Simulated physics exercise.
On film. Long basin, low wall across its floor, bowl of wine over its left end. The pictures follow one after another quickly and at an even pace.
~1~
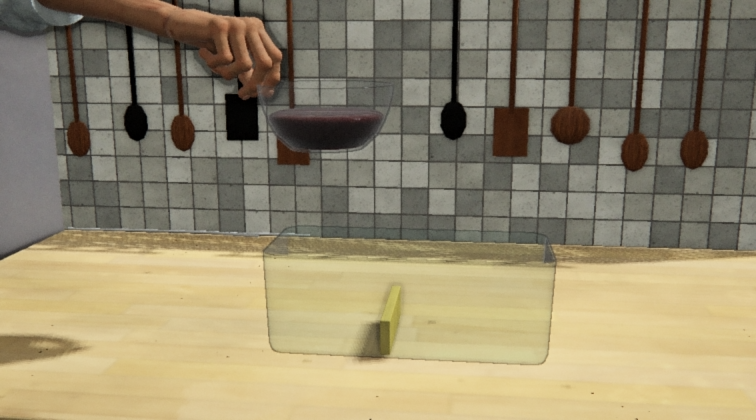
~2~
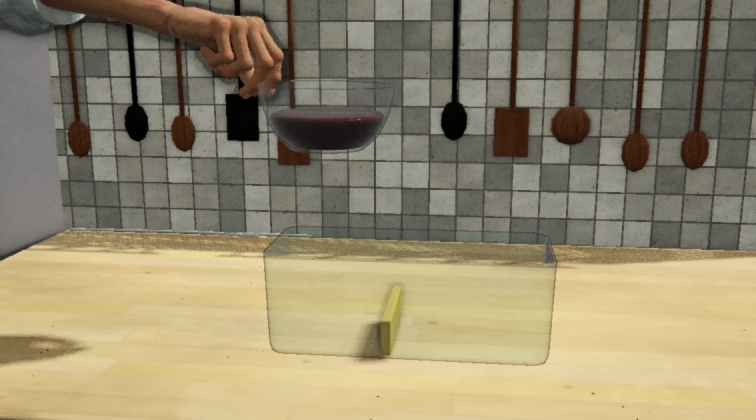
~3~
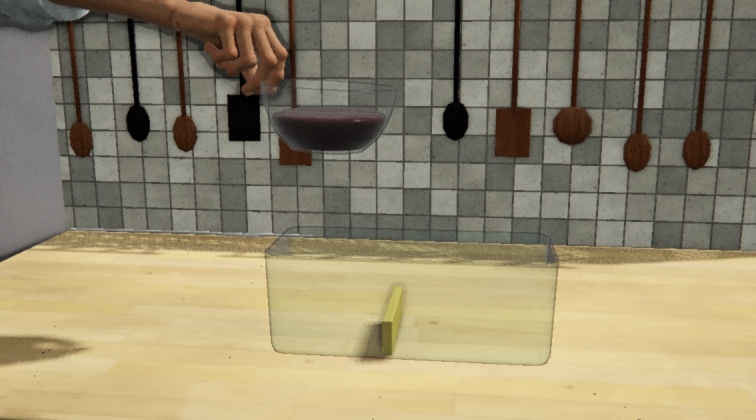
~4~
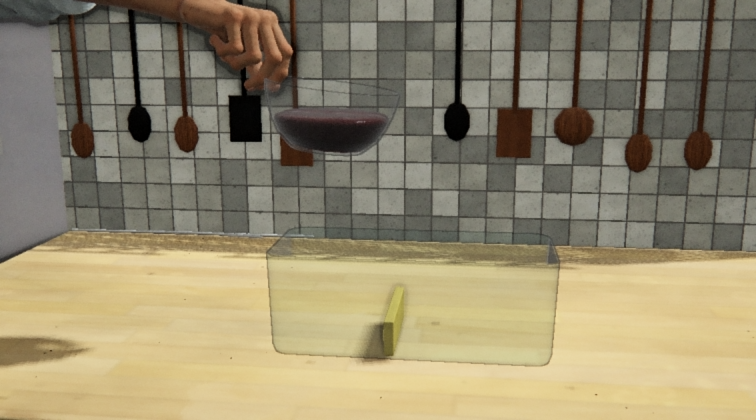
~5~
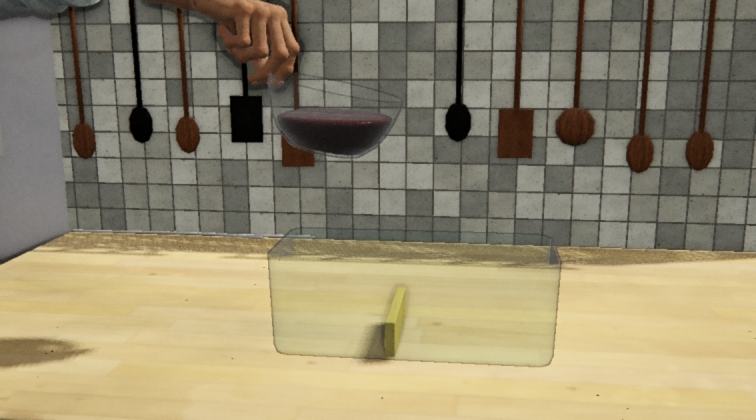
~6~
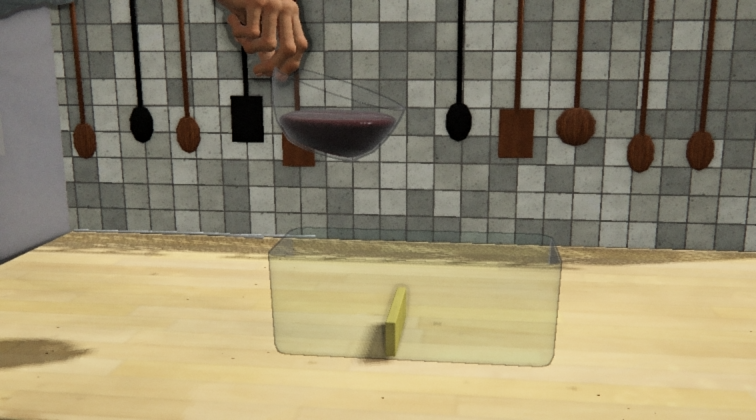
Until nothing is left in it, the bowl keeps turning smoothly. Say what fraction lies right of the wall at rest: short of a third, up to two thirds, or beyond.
Honestly, the portion right of the wall rises beyond two thirds.
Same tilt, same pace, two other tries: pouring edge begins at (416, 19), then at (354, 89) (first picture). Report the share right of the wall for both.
Close to 90 in a hundred, and close to 55 in a hundred.
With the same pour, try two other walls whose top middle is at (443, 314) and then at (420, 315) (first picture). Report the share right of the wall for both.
Roughly 35 % and 70 %.
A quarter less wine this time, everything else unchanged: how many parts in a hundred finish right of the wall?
It would be somewhere near 95 %.
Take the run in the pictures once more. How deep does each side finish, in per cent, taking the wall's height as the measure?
0 left, 40 right, give or take.
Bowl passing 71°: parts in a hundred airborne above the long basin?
Roughly 35 %.
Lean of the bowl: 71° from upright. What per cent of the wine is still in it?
Roughly 50 in a hundred.
A moment on, the tilt is 71° and 50 per cent is still to pour, 0 is left of the wall and 14 right of it.
Next, the tilt is 99° and 2 per cent is still to pour, 4 is left of the wall and 83 right of it.
Then the tilt is 103° and 0 per cent is still to pour, 6 is left of the wall and 94 right of it.
Later the tilt is 103° and 0 per cent is still to pour, 6 is left of the wall and 93 right of it.
At rest 6 per cent lies left of the wall, 94 right of it and 1 outside.
